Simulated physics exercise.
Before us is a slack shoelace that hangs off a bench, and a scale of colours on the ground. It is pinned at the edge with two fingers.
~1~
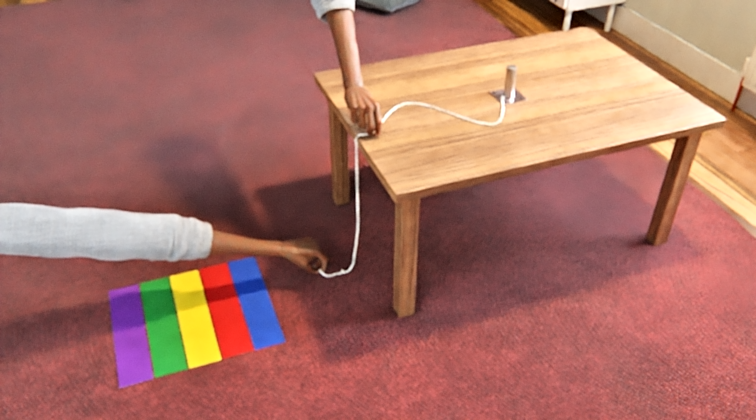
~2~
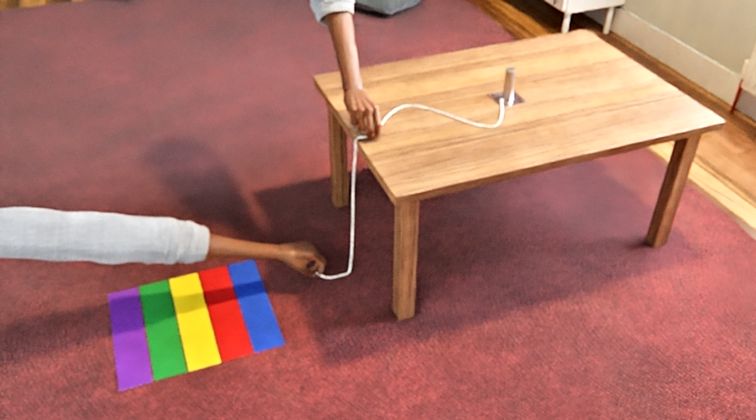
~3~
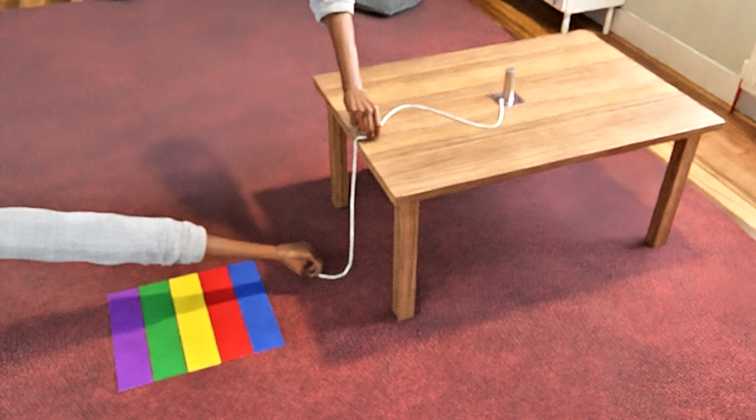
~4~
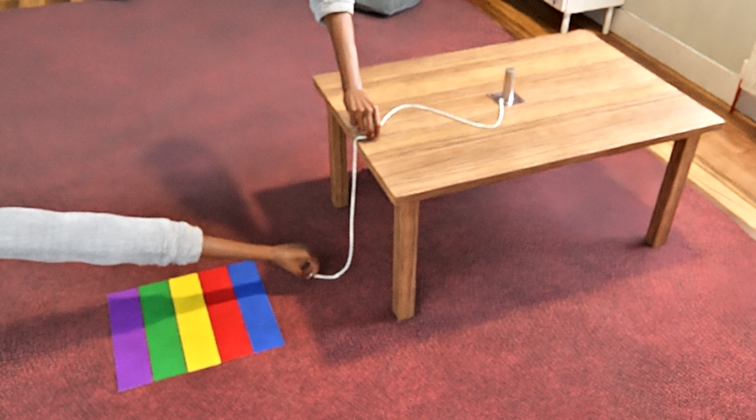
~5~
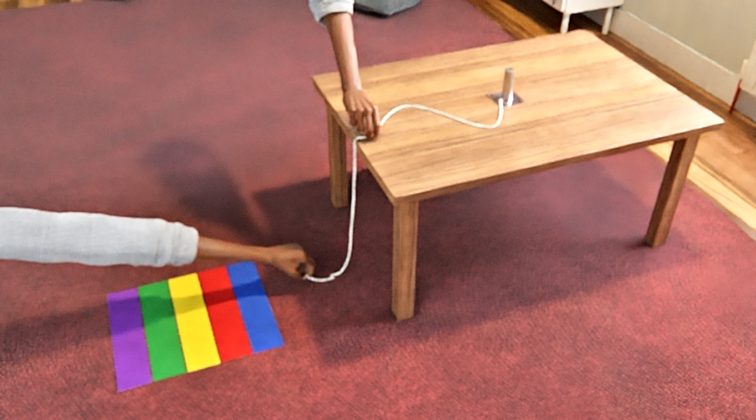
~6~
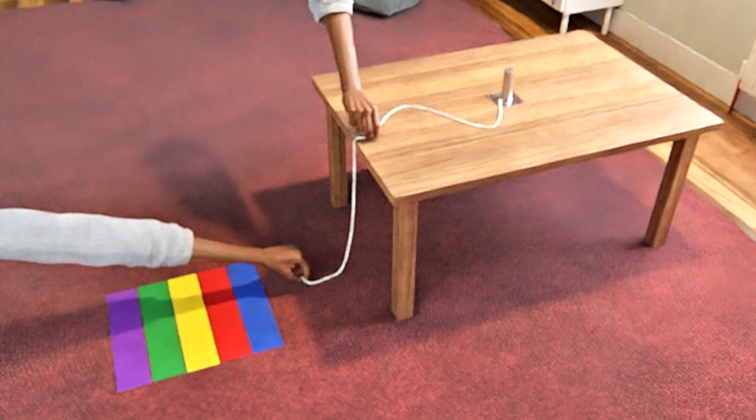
A hand slowly draws the shoelace's lower end left while another pins it at the edge.
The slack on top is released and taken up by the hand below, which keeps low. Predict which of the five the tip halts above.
I expect it over the purple strip.
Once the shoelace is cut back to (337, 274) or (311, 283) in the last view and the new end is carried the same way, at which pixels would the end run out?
(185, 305) and (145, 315).
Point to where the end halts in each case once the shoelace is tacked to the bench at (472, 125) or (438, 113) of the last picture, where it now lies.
(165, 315); (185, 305).
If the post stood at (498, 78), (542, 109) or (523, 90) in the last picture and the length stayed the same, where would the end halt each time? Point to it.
Roughly (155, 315), (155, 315) and (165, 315).
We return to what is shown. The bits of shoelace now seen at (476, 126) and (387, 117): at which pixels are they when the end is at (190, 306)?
First point (434, 112), second point (350, 153).
Soon after, end near (190, 306); over yellow.
After that, end near (150, 316); over green.
At the stop, end near (125, 322); over purple. The end stops over the purple strip.
